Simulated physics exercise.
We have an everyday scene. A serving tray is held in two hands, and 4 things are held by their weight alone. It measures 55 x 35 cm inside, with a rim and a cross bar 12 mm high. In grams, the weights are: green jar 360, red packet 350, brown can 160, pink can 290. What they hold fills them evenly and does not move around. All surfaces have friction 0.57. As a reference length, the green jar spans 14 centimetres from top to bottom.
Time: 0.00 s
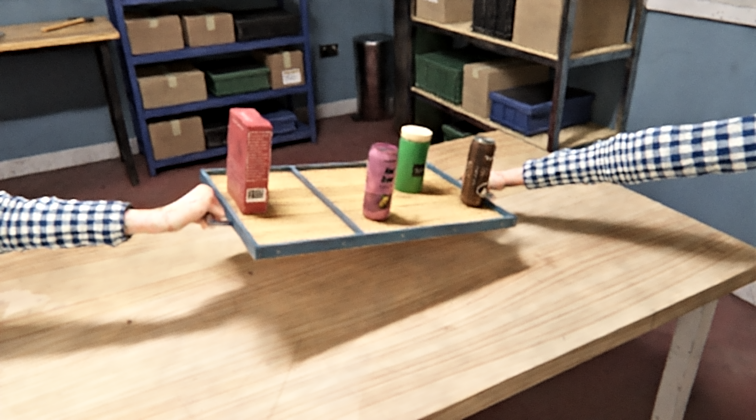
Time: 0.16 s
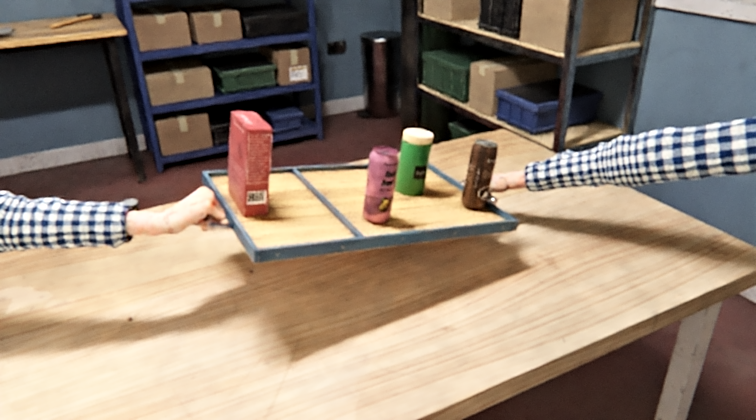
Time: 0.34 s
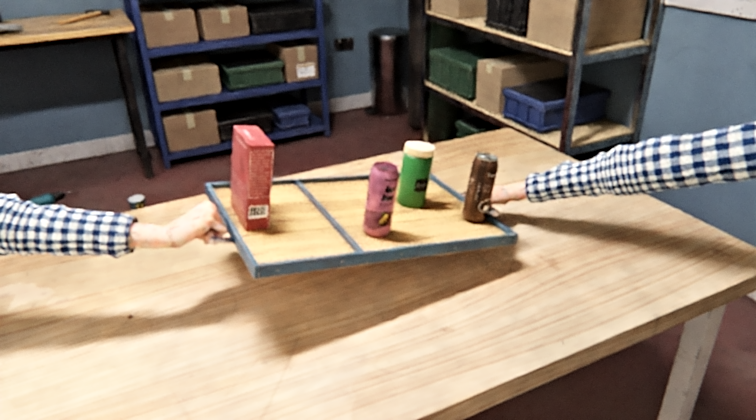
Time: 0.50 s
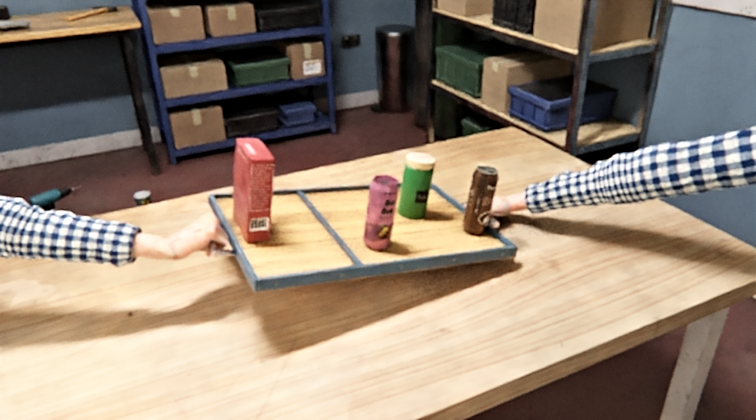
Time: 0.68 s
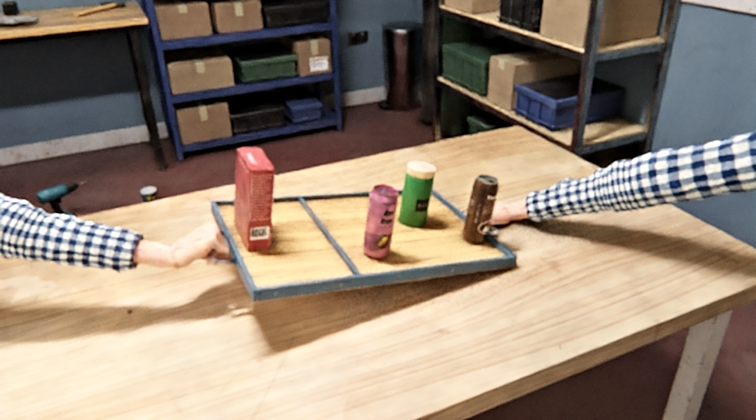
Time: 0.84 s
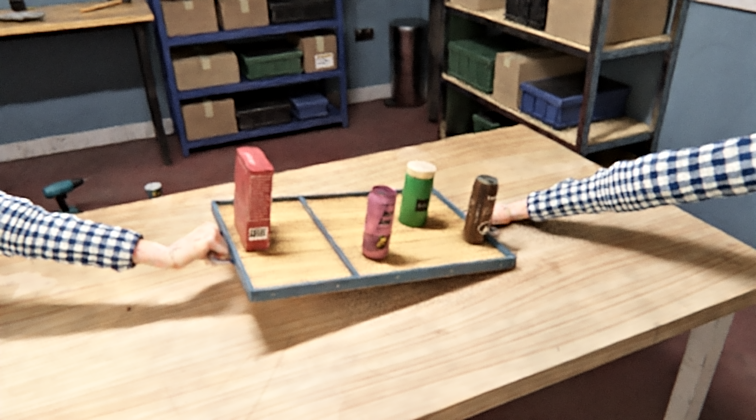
Over a wooden table, two hands lower a tilted tray of containers, right edge touching down.
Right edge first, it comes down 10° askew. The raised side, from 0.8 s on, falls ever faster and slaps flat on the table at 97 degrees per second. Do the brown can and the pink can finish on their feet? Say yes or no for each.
Brown can - yes; pink can - yes.
After 0.94 s, right edge on the table, tray at 5°; red packet 6° off its base.
After 1.14 s, tray flat on the table; red packet 7° off its base.
After 1.64 s, tray flat on the table; red packet now off the tray.
After 1.74 s, tray flat on the table.
In the end (2.1 s), off the tray and tipped over, red packet; the other 3 under 5 cm from the start. In the last view, brown can near (474, 214), pink can near (371, 246).
